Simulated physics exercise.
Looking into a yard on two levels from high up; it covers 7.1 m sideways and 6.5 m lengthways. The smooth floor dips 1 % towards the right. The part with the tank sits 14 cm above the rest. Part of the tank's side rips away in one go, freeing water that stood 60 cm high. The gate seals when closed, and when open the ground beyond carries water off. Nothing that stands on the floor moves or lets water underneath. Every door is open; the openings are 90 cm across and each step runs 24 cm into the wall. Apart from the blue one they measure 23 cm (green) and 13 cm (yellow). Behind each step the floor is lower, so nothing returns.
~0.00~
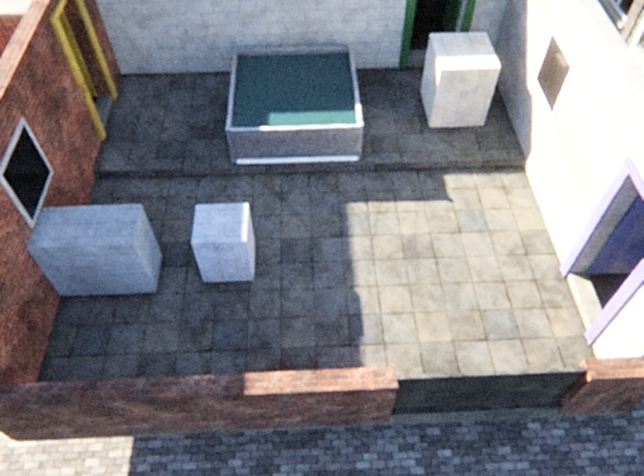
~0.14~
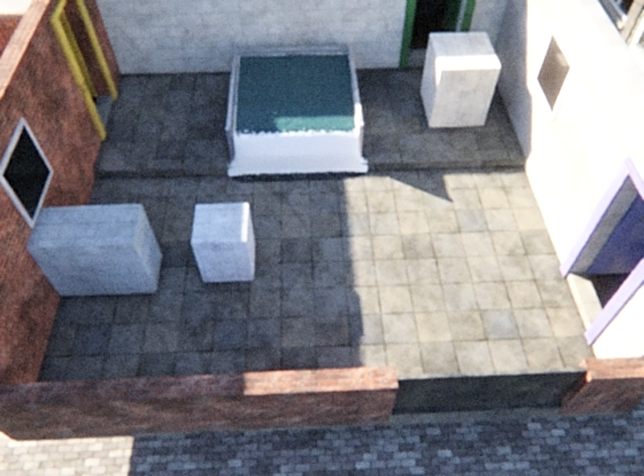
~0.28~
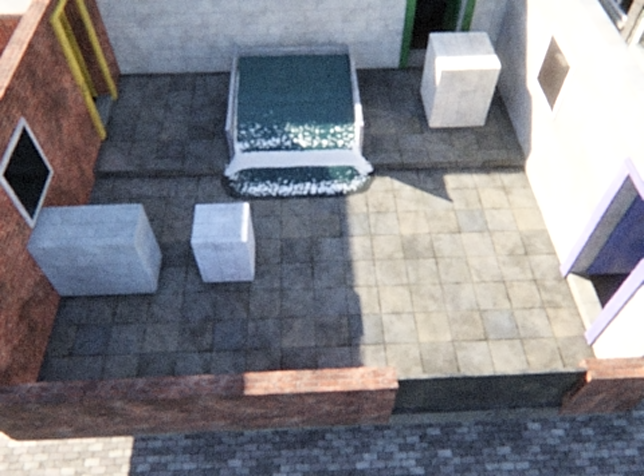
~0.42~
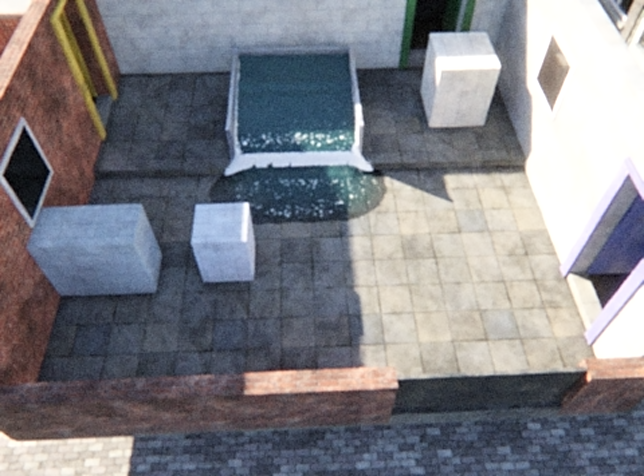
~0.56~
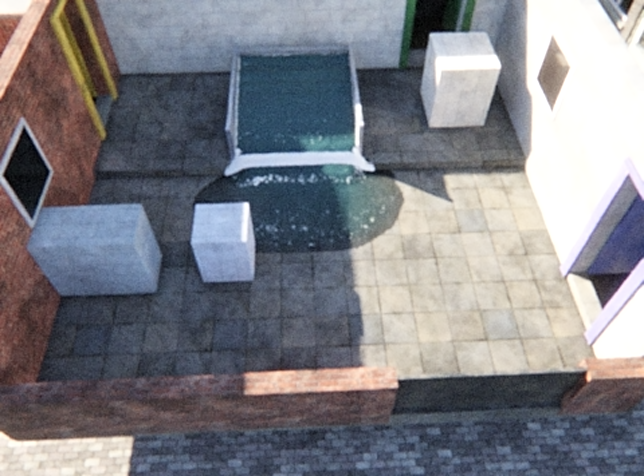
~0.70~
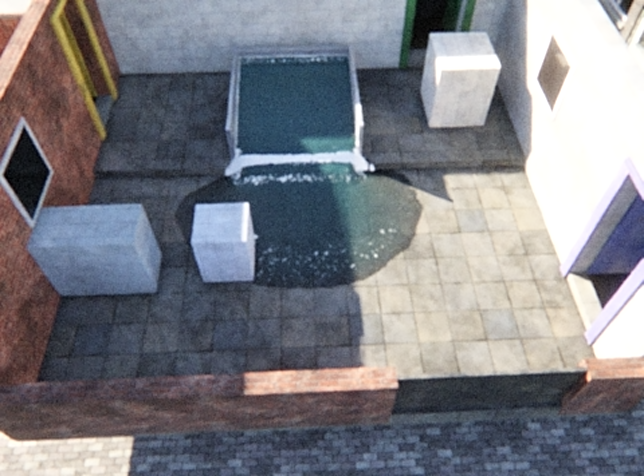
Walled courtyard seen from above, with water bursting from the front of a raised tank and spreading across paving around a pale block.
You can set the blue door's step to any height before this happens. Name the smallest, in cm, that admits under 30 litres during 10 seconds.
It would have to be roughly 15 cm high.
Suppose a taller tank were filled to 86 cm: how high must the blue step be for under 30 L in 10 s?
Some 23 cm.
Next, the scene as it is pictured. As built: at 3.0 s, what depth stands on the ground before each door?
In cm: Green 0, blue 7, yellow 0.
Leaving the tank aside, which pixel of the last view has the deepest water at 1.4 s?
Near (248, 238).
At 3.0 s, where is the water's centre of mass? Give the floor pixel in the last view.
At about (315, 258).
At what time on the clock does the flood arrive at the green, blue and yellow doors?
Arrival: Green 8.5 s, blue 2.4 s, yellow not within the 10 s.
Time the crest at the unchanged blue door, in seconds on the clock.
Near 4.0 s.
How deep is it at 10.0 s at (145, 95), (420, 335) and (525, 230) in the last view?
About 0, 10 and 12 cm.
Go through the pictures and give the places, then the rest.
The first frame shows the tank at (294, 89) is whole and still, 60 cm deep; the blue door at (606, 262) is dry.
In the second frame, the gap is at (296, 148), the front 0.3 m out at (240, 178); the back of the tank holds 60 cm.
In the third frame, the gap is at (296, 150), the front 0.7 m out at a hidden place; the back of the tank holds 60 cm.
In the fourth frame, water pours out at (296, 151) and has run 1.2 m, to (256, 219); about 10 cm deep outside, 60 cm at the back.
In the fifth frame, water pours out at (296, 151) and has run 1.7 m, to (255, 247); about 8 cm deep outside, 58 cm at the back.
In the sixth frame, water pours out at (296, 152) and has run 2.3 m, to (263, 281); about 7 cm deep outside, 50 cm at the back; the blue door at (606, 262), 4.8 m from the gap, is still 2.6 m from the nearest water.
After 1.4 s water covers 35 % of the floor, deepest (36 cm) near (248, 238); it has not reached the blue door.
After 3.0 s water covers 50 % of the floor, deepest (41 cm) near (603, 387); 7 cm at the blue door, 0 litres in over its 12 cm step.
After 10.0 s water covers 70 % of the floor, deepest (15 cm) near (555, 257); 12 cm at the blue door, 68 litres in over its 12 cm step.
At the blue door as built, the water arrived by 2.5 s and peaked near 21 cm at 4.0 s.
Run again over the same 10 s with other heights there, 54 litres in over 13 cm, 17 litres over 17.5 cm. The limit of 30 litres is kept from about 15 cm up.
